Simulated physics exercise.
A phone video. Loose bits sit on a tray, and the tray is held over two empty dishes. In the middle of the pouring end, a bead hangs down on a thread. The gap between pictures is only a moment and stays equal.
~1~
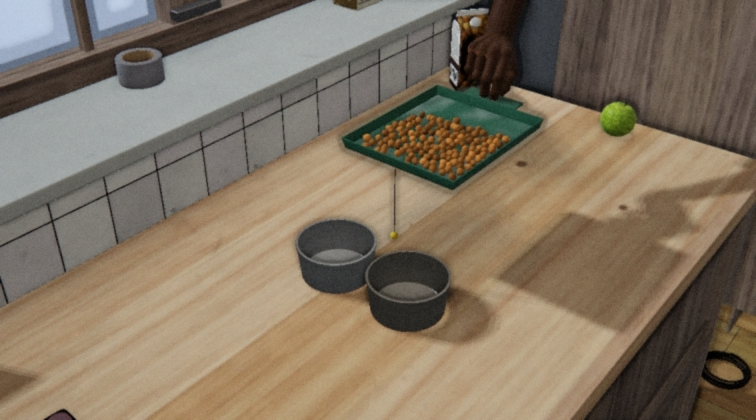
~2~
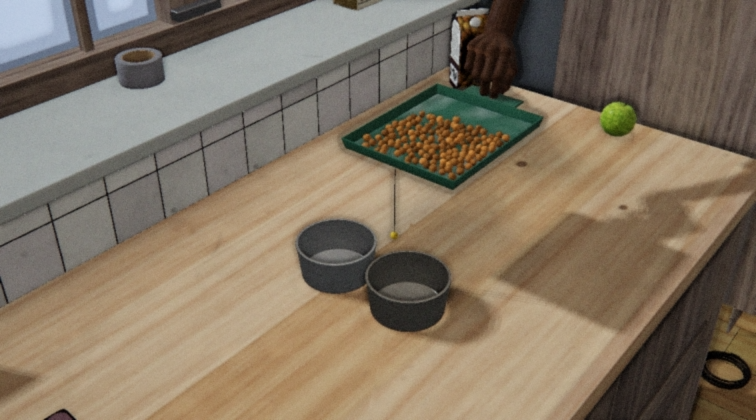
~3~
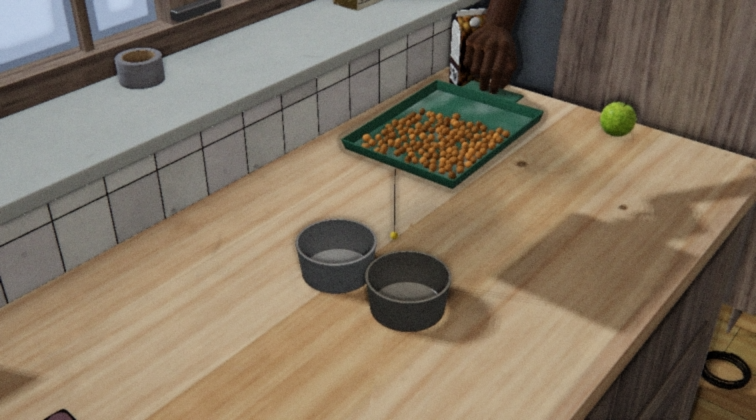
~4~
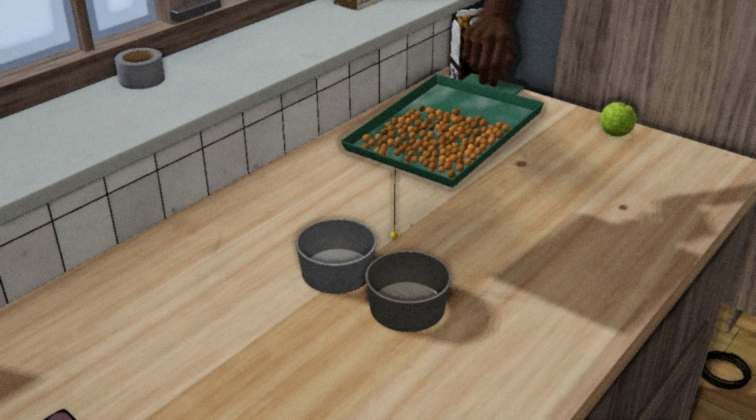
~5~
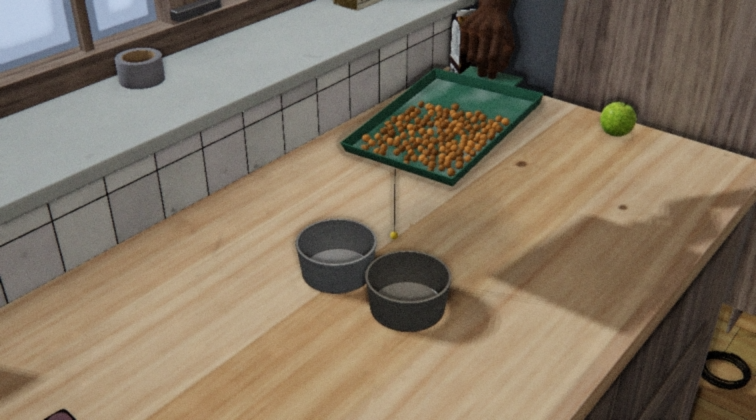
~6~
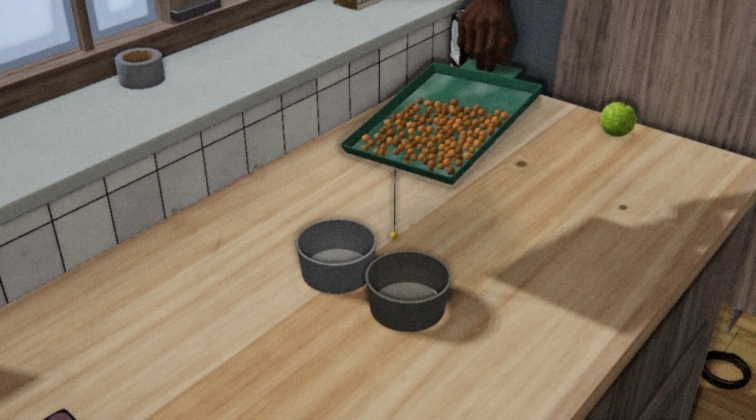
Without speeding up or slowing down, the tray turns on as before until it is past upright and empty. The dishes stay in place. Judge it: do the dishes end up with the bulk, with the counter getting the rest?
Yes, the dishes get the bulk.
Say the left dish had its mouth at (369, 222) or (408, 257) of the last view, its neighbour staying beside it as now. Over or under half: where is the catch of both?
In the first position a minority, in the second a minority.
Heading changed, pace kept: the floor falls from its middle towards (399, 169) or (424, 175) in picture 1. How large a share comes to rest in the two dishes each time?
Lab note: Case 1 near 90 %, case 2 near 70 %.
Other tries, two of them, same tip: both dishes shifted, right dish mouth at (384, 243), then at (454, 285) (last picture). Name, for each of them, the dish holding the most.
Well, first the dish at right, then the dish at left.
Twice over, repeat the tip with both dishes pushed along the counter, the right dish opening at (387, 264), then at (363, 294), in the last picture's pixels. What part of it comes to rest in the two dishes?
Close to 80 in a hundred, then close to 20 in a hundred.
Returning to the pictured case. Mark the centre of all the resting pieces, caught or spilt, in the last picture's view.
Around (342, 273).
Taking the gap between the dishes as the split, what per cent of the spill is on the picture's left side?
I'd guess close to 80 %.
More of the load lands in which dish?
Winner, as observed: The left-positioned one.
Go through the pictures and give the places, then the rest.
The first picture shows corners of the pouring end (345, 137) and (453, 179), level; middle of the load (445, 145), roasted chickpeas; left dish (310, 272); right dish (382, 309); bead on its thread (394, 236).
The second picture shows corners of the pouring end (345, 138) and (453, 179), level; middle of the load (445, 144).
The third picture shows corners of the pouring end (345, 139) and (453, 178), tipped barely, lowest at the left corner; middle of the load (445, 142).
The fourth picture shows corners of the pouring end (344, 140) and (452, 177), tipped a little, lowest at the left corner; middle of the load (444, 139).
The fifth picture shows corners of the pouring end (344, 142) and (451, 176), tipped a little, lowest at the left corner; middle of the load (444, 136).
The sixth picture shows corners of the pouring end (344, 143) and (451, 175), tipped a little, lowest at the left corner; middle of the load (443, 133); left dish (310, 272); right dish (382, 309).
Just after the last frame, tray tipped steeply; almost all on the tray; just a few in the air.
A moment on, tray tipped right over; almost all on the tray; just a few in the left dish.
Further on, tray tipped past a quarter turn; about a tenth in the right dish; roughly two thirds in the left dish; roughly a quarter outside both.
When it is over, tray tipped past a quarter turn; about a tenth in the right dish; roughly two thirds in the left dish; roughly a quarter outside both.
